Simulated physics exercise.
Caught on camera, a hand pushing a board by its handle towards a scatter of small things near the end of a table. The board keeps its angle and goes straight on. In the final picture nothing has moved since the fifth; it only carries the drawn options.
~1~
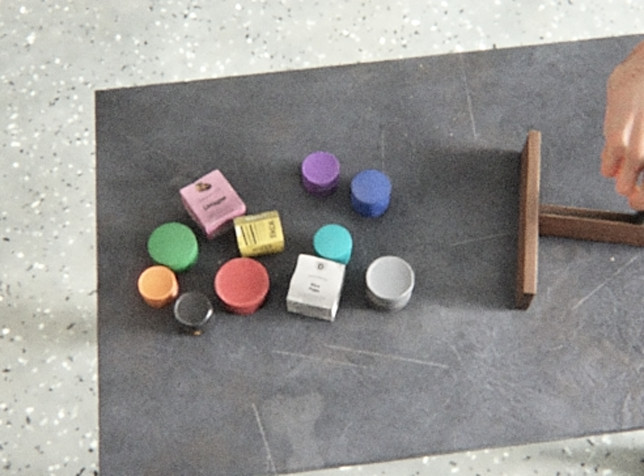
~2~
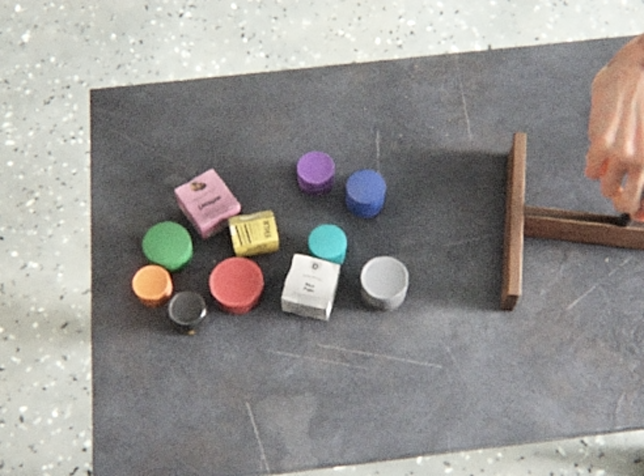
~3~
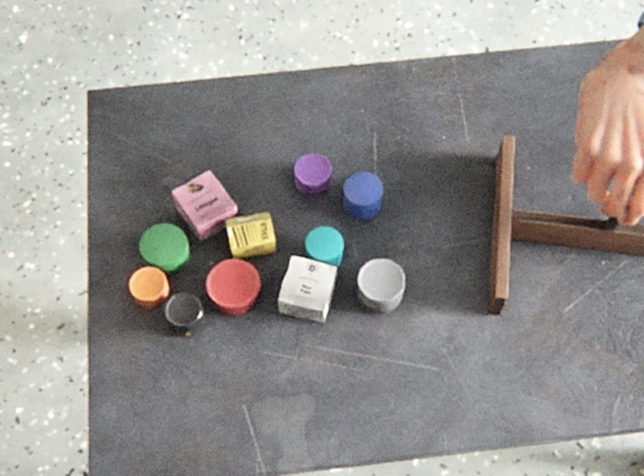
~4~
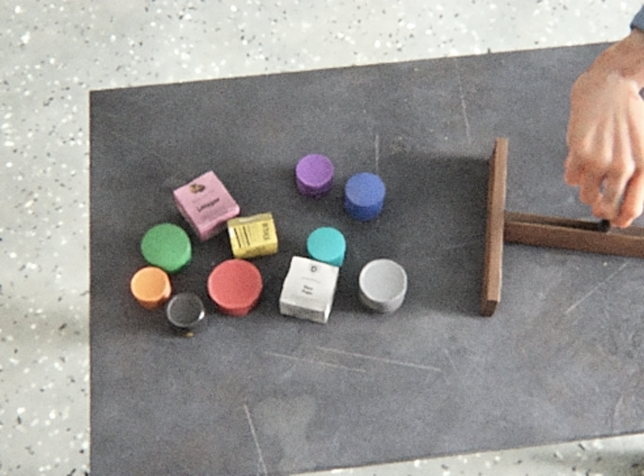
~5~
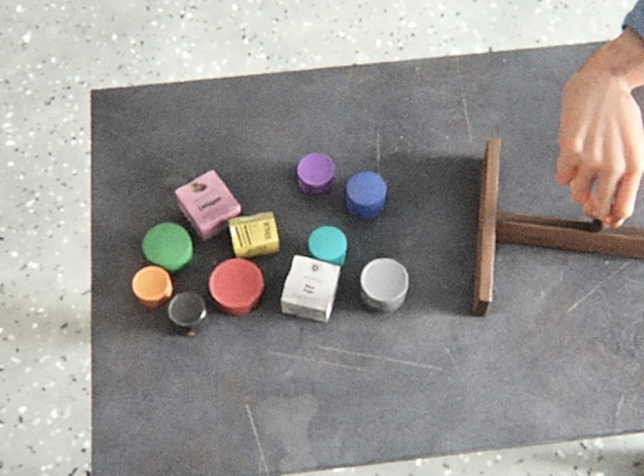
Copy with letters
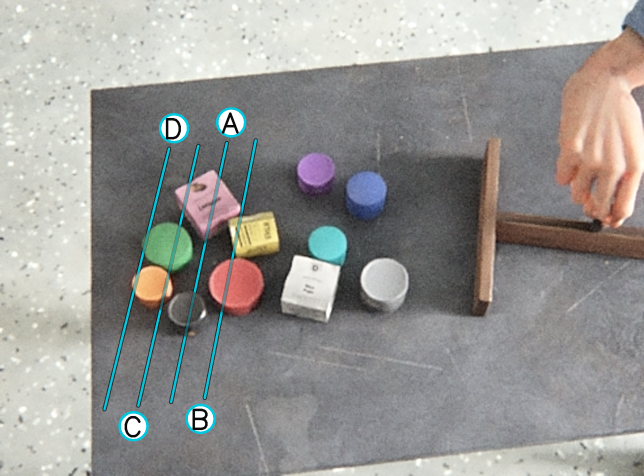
A hand slid a wooden T-shaped board by its handle slowly leftward across a dark tabletop, while the colorful round containers and little boxes clustered on the left stayed where they were, untouched.
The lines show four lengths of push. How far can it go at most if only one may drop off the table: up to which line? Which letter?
No second one falls up to B.
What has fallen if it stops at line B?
The orange tub goes over.
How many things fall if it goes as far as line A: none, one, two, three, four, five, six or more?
In all, two.
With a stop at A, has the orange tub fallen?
Yes.
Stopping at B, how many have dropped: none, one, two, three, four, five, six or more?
One.
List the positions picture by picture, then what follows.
The first picture shows green tin (173, 249); yellow box (259, 235); blue tin (371, 194).
The second picture shows board (518, 210); purple jar (316, 174).
The third picture shows board (506, 213); grey tub (381, 287).
The fourth picture shows board (498, 215); black jar (187, 315).
The fifth picture shows board (490, 215); pink packet (208, 206); white packet (311, 289); green tin (168, 250).
On the copy, A at (201, 263); B at (232, 260); C at (170, 266); D at (139, 270).
On B. First, board (398, 225); grey tub (362, 286); orange tub (153, 288).
Then, board (306, 234); orange tub (129, 290); black jar (164, 331).
Finally, board (234, 242); orange tub over the edge; red tub (102, 295); one fallen.
By contrast, A drops two; C drops three; D drops five.
